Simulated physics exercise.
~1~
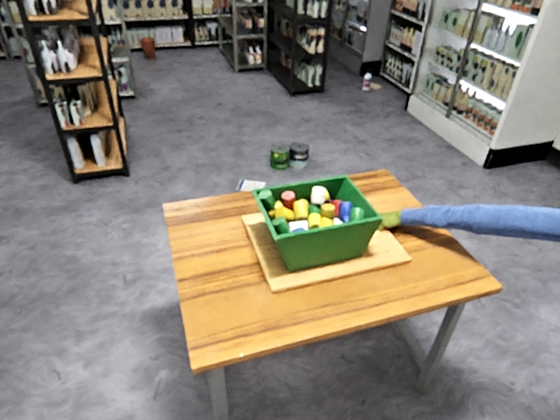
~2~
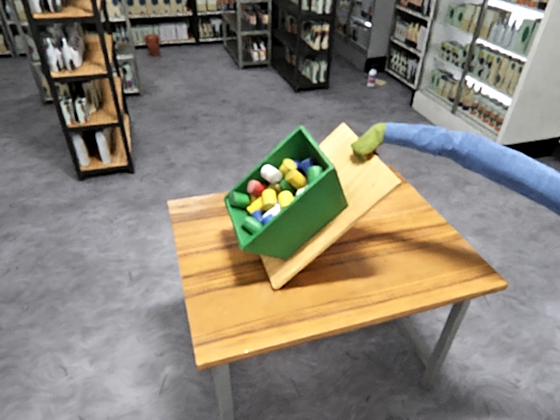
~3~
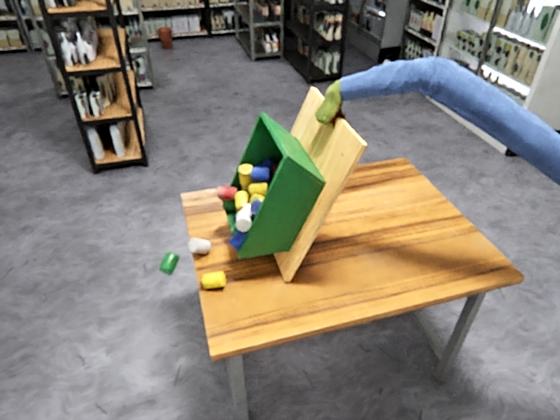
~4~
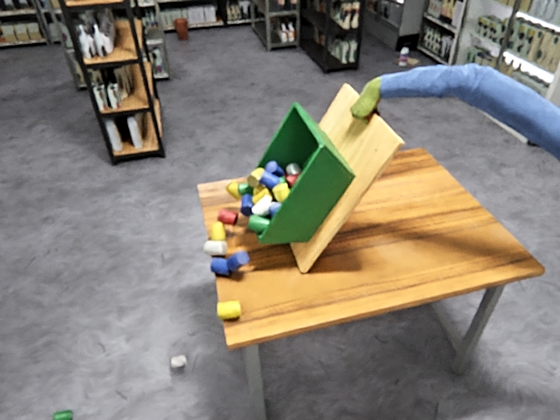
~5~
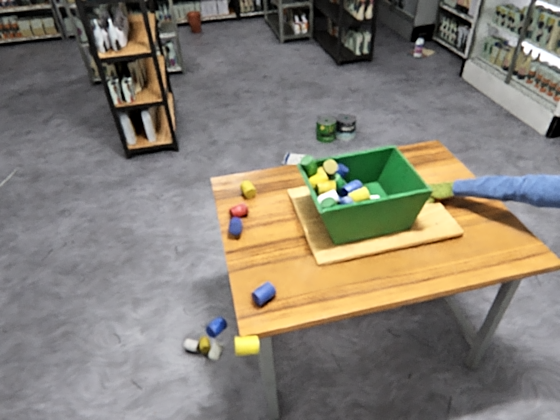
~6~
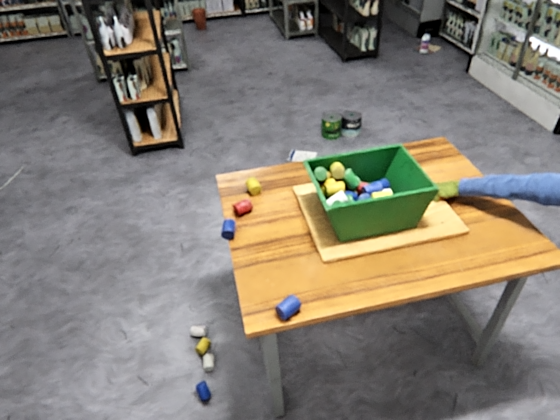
A blue-sleeved arm with a green hand lifted one side of a wooden board, tipping its green basket steeply left until some colorful jars spilled onto the table and floor, then lowered it flat, leaving most of the jars still inside.
